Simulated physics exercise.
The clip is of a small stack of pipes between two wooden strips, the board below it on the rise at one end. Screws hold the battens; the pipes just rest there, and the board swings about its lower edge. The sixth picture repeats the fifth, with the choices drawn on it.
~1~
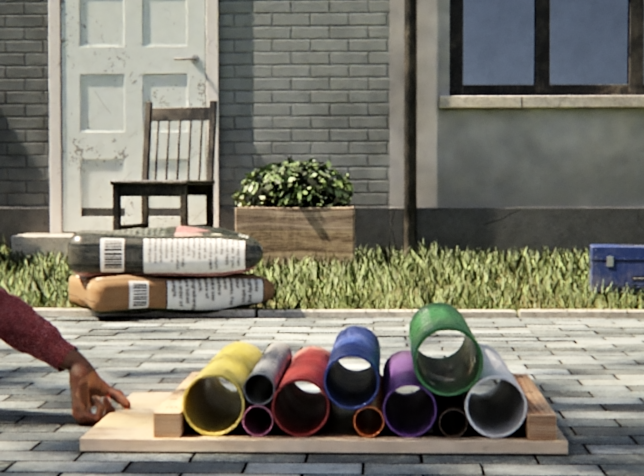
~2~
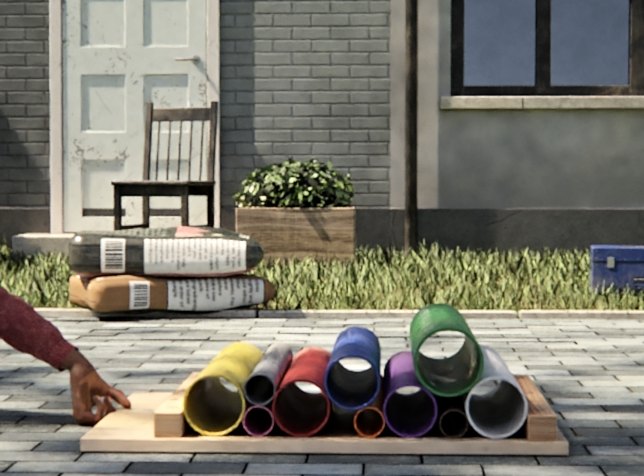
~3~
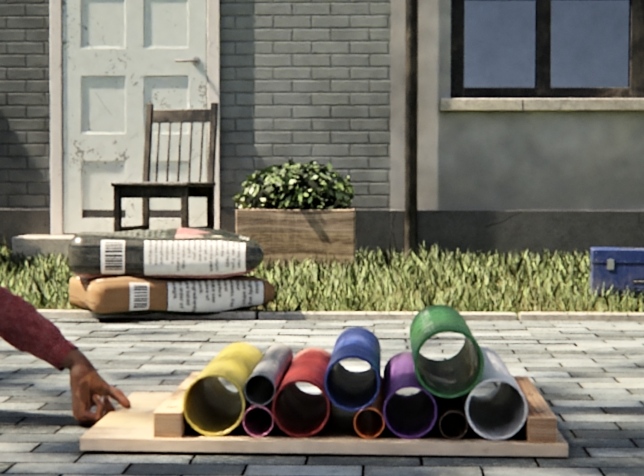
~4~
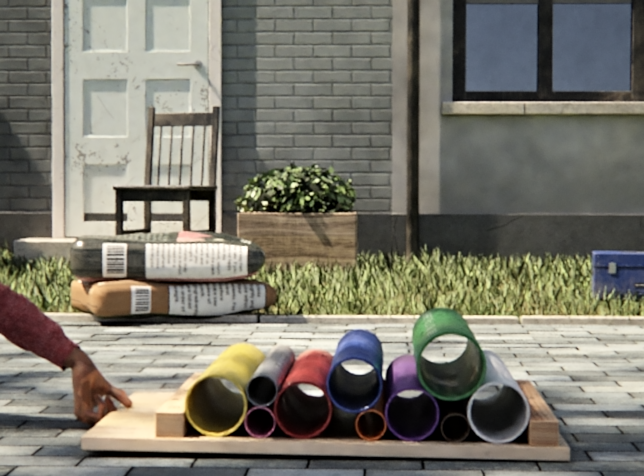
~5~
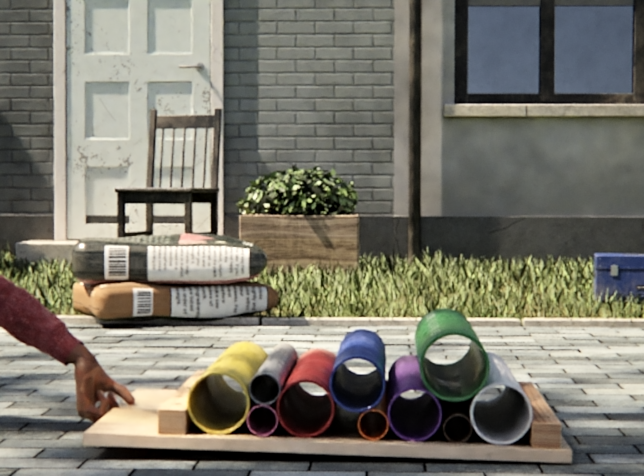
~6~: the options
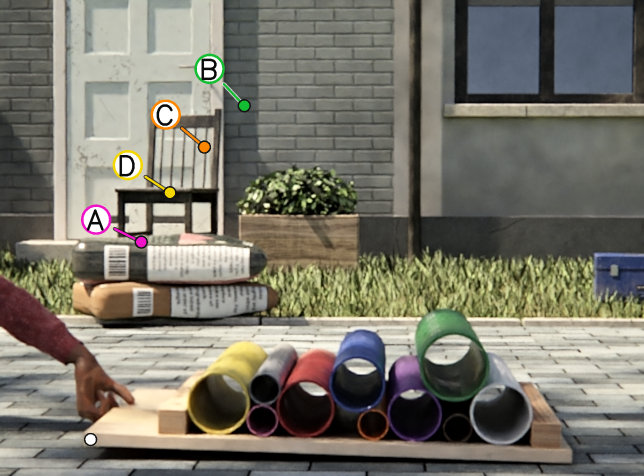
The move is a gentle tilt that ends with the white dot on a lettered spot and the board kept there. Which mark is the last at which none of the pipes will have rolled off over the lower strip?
No higher than C.
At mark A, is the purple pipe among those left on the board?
Yes.
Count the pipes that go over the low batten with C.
With C, none.
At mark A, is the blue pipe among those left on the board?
The blue pipe: Yes.
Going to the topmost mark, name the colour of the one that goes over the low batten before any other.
It is the green one.
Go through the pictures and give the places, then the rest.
In the first frame, orange pipe (369, 421); purple pipe (410, 410); brown pipe (453, 423).
In the second frame, brown pipe (454, 424); white pipe (497, 408).
In the third frame, board (329, 410); yellow pipe (214, 405); brown pipe (453, 425).
In the fourth frame, board (330, 412); yellow pipe (216, 405); brown pipe (455, 428).
In the fifth frame, board (333, 411); yellow pipe (218, 403).
On the marked copy, A at (141, 242); B at (244, 106); C at (205, 147); D at (170, 193); the white dot at (91, 440).
Taking C. A third of the way, board at 21°.
Two thirds of the way, board at 39°.
When it is over, board at 40°, none over the low batten.
As for the rest, A none over the low batten; B two over the low batten (blue, green); D none over the low batten.
